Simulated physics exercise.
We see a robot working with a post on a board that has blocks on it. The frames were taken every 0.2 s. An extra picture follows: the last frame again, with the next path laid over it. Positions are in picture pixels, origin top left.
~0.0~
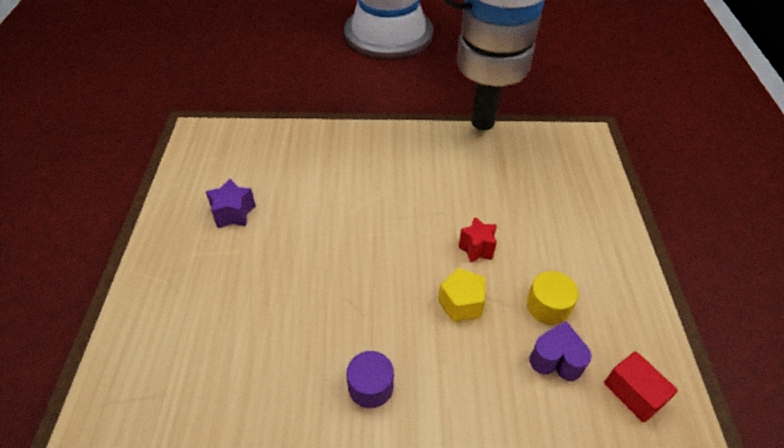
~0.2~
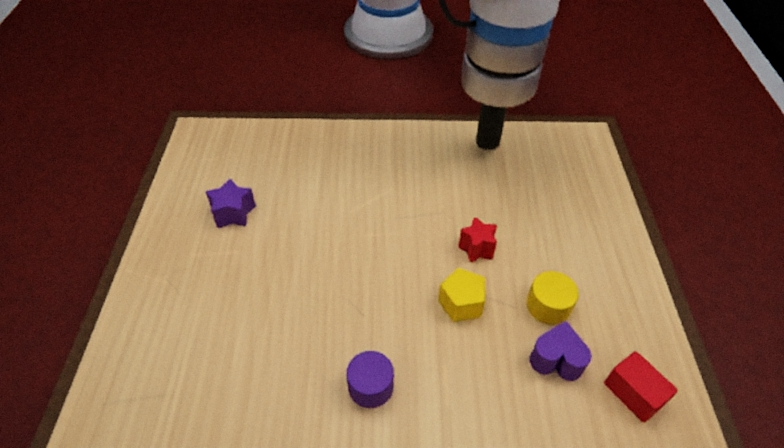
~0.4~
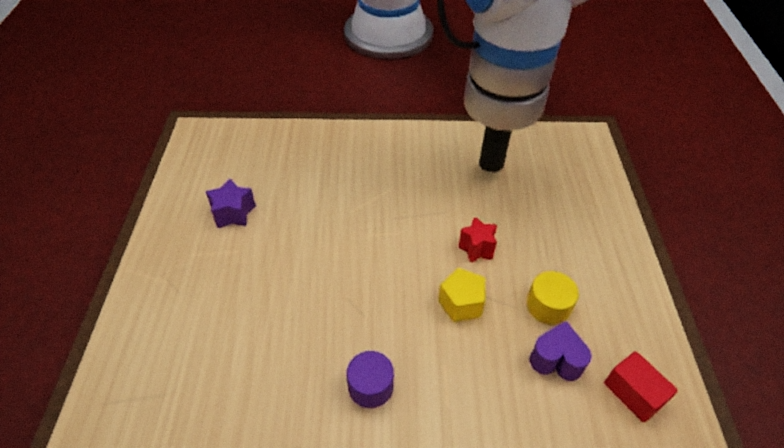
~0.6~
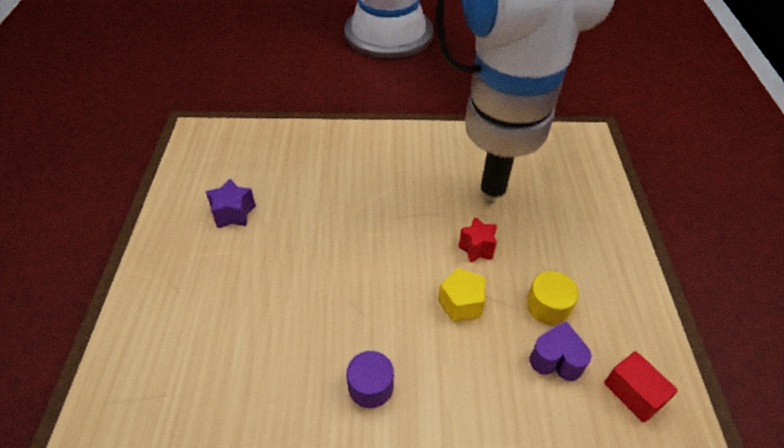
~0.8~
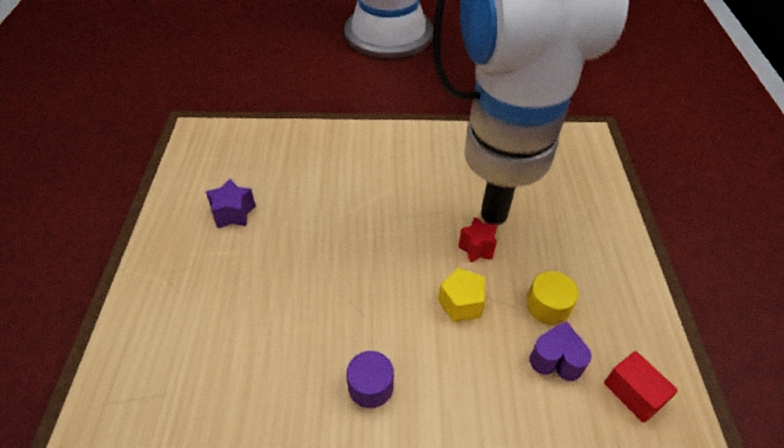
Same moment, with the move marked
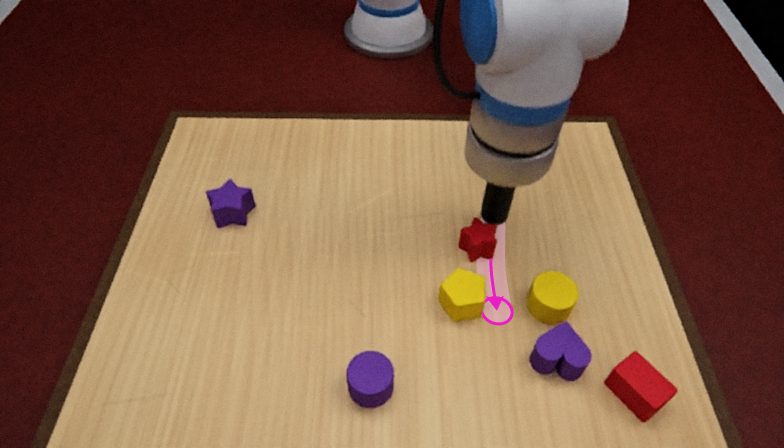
A robot arm with a dark post starts at the top edge of a wooden board and moves steadily down over it, drifting very slightly right. The post draws close to a small red star block, while the scattered yellow, purple and red blocks all stay where they are.
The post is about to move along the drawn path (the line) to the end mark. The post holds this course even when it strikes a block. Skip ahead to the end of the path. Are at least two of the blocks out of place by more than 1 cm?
No, I don't think so.
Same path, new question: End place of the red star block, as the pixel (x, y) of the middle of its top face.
The red star block ends near (467, 257).
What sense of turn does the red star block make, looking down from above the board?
The sense of turning is clockwise.
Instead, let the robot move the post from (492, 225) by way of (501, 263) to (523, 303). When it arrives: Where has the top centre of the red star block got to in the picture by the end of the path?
Close to (477, 246).
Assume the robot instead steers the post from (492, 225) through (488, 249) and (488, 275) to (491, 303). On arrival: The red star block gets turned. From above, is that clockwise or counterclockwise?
Clockwise, from overhead.
Path on the board, from (492, 225) over (491, 265) to (497, 311).
On the path given first. One third of the way, post (493, 242); red star block (473, 247), turned 30° clockwise.
Two thirds of the way, post (495, 270); yellow pentagonal block (462, 289); red star block (467, 257), turned 75° clockwise.
At the end, post (500, 301); yellow pentagonal block (462, 289); red star block (467, 257), turned 80° clockwise; yellow cylinder in place.
